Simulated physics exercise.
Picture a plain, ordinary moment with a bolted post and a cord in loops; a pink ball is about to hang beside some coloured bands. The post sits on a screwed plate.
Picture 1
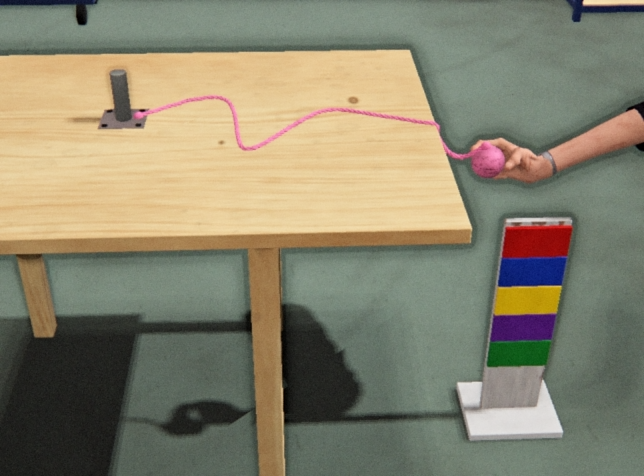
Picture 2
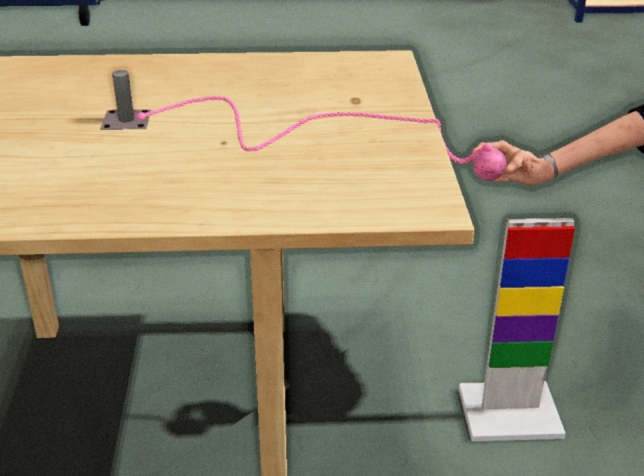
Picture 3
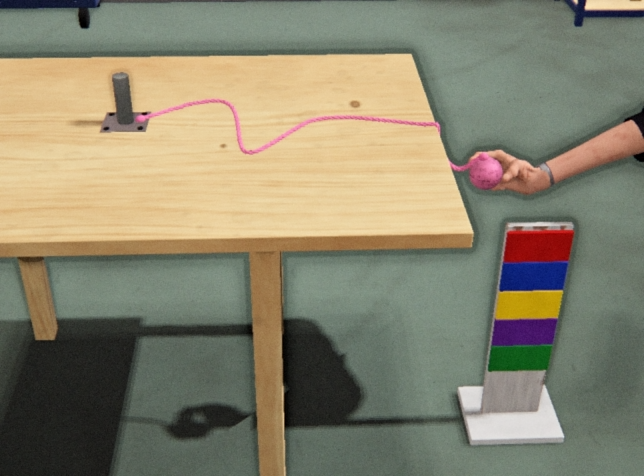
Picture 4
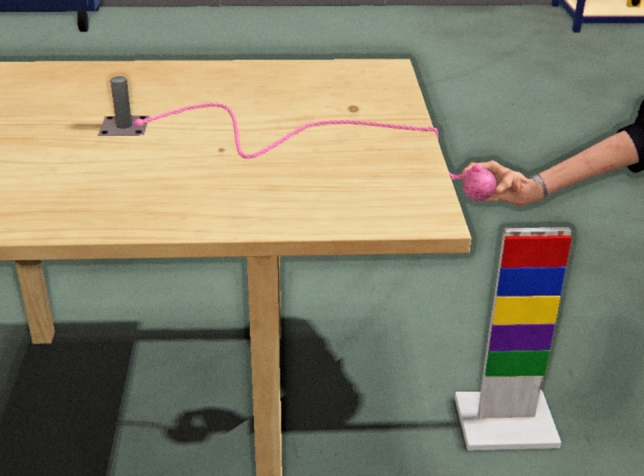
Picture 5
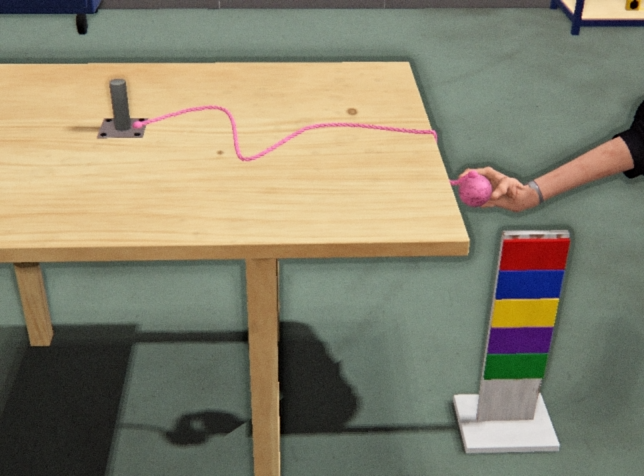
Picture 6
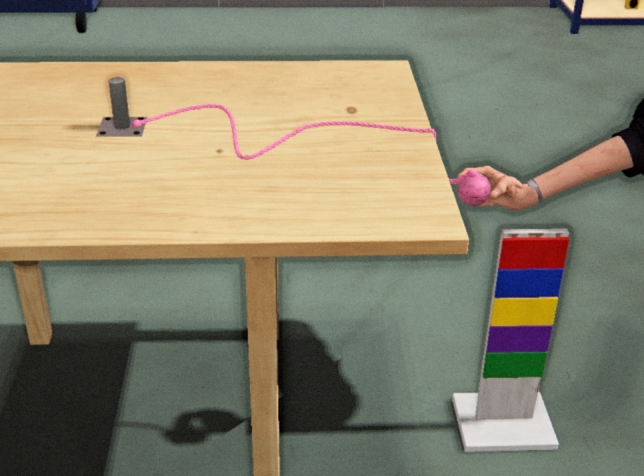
In a room with a grey-green floor, seen from the front and slightly above, a pale wooden table fills the left and centre. A pink cord curves across it from a dark post on a screwed plate to a pink ball held by a hand beyond the right edge, above a white-based stand banded red, blue, yellow, purple and green. The hand lowers the ball slightly and the view shifts a little, while the cord on the tabletop keeps its shape.
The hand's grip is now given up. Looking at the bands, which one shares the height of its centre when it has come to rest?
The purple one shares that height.
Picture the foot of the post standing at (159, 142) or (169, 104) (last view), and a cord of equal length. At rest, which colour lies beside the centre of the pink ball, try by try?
For the first spot, green; for the second, green.
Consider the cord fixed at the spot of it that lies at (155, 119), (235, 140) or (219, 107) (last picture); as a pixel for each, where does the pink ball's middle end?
The pixel places are (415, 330), (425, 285) and (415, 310), one per try.
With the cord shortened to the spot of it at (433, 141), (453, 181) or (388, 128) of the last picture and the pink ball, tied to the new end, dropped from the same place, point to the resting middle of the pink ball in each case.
Try 1: (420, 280); try 2: (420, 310); try 3: (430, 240).
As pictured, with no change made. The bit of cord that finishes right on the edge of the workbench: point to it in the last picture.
Roughly (299, 131).
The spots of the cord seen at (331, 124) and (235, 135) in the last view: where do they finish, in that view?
The first lands at (433, 175), while the second lands at (302, 132).
Early on, ball near (449, 315); level with yellow.
Midway, ball near (400, 331); level with purple.
Near the end, ball near (425, 334); level with purple.
Finally, ball near (416, 335); level with purple. Its centre hangs level with the purple band.
